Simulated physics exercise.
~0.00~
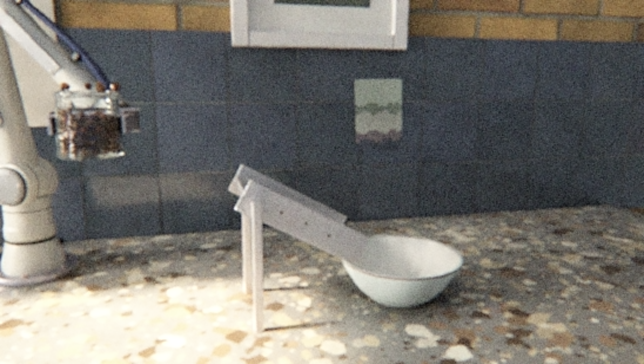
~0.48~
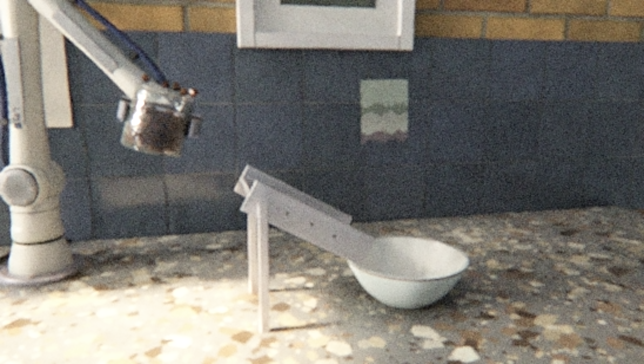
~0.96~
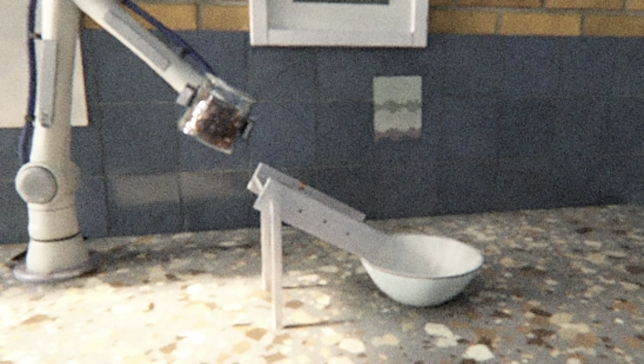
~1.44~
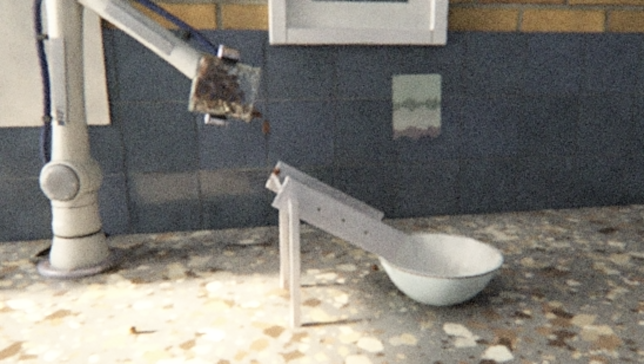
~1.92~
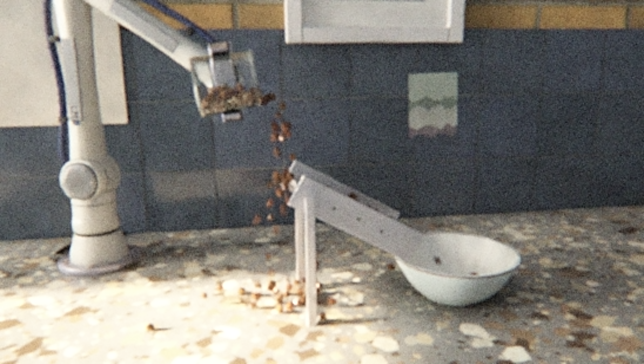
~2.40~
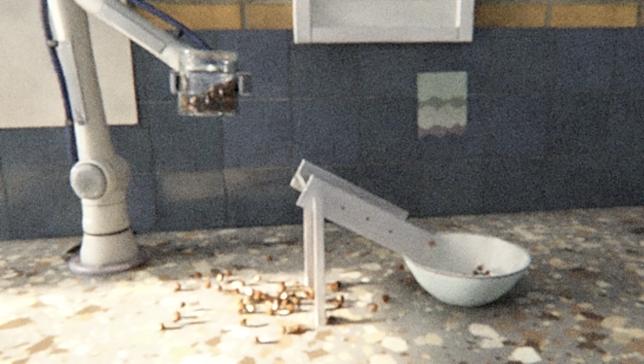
The video shows a robotic arm carrying a clear beaker of brown pellets right toward a sloping chute and white bowl, then tipping it. Some pellets reach the bowl, many scatter on the speckled table beneath the chute, and the beaker returns upright, still partly filled.
